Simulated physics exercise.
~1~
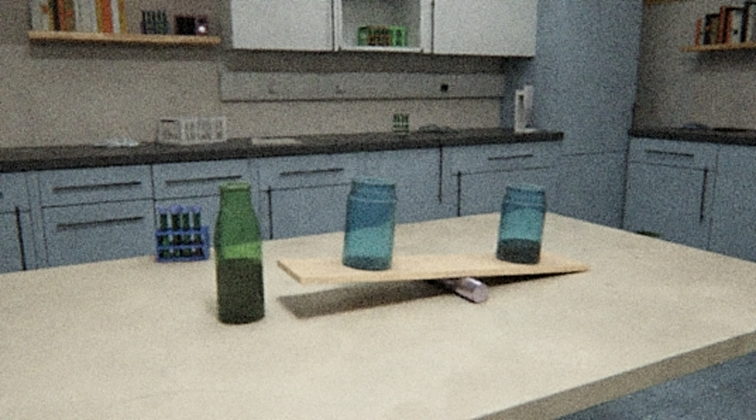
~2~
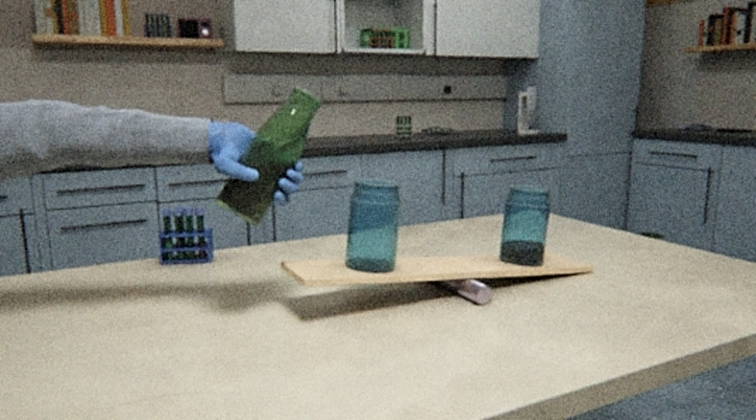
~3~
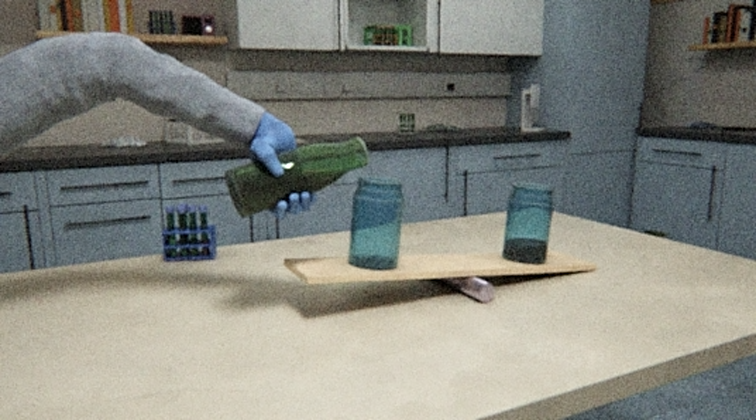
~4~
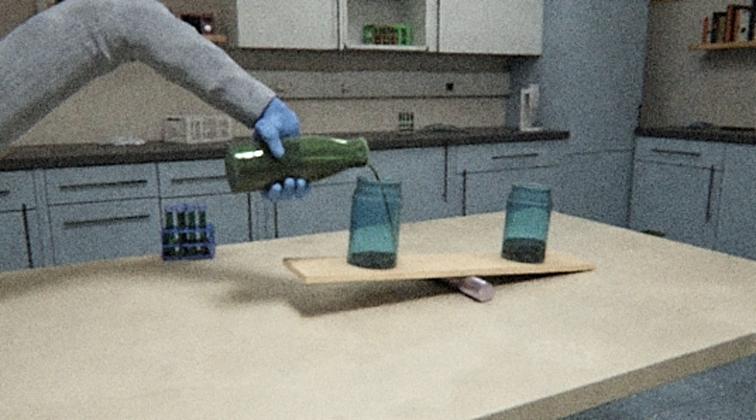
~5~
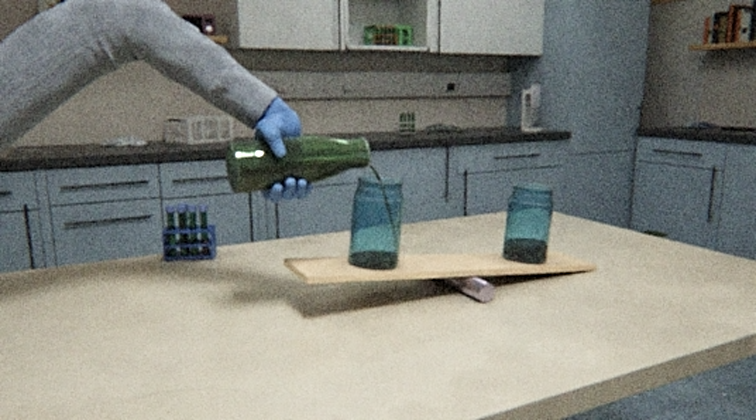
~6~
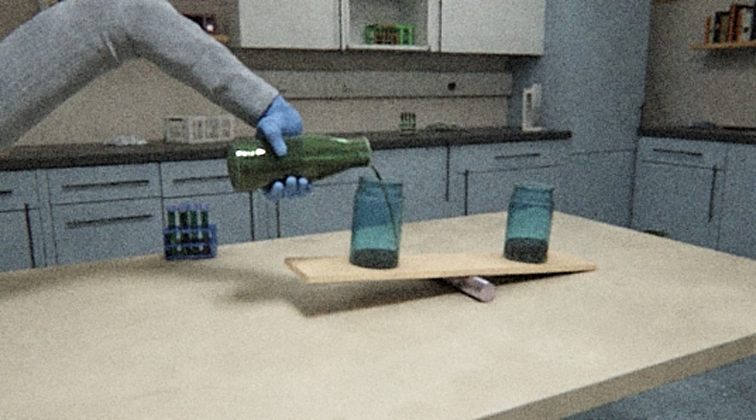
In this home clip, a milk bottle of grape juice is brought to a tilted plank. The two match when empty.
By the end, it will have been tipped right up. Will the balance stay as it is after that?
No, it tips.
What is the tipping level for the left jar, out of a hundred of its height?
I make it 20 per cent.
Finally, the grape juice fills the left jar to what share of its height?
45 out of a hundred, or close to it.
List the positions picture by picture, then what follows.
The first picture shows at the start; milk bottle (238, 249) about a third full; left jar (370, 221) empty, raised; right jar (522, 221) about a quarter full, on the low side.
In the second picture, a hand has the milk bottle; pipe (481, 294); left jar (374, 223) empty.
In the third picture, the milk bottle is tipped; milk bottle (303, 171) tipped 75° with all of its load; left jar (377, 220) empty.
In the fourth picture, the stream is running; pipe (482, 291); left jar nearly empty, surface at (372, 257); right jar about a quarter full, surface at (525, 242).
In the fifth picture, the stream is running; milk bottle (303, 160) tipped 85° with nearly all of its load; left jar (377, 220) nearly empty.
In the sixth picture, the stream is running; pipe (484, 291); left jar nearly empty, surface at (374, 254); right jar about a quarter full, surface at (527, 242).
Shortly, the left jar is about a quarter full; the plank has swung over, and that end is down.
Then, the left jar is about a third full; the plank has swung over, and that end is down.
At the finish, the left jar is about half full; the plank has swung over, and that end is down.
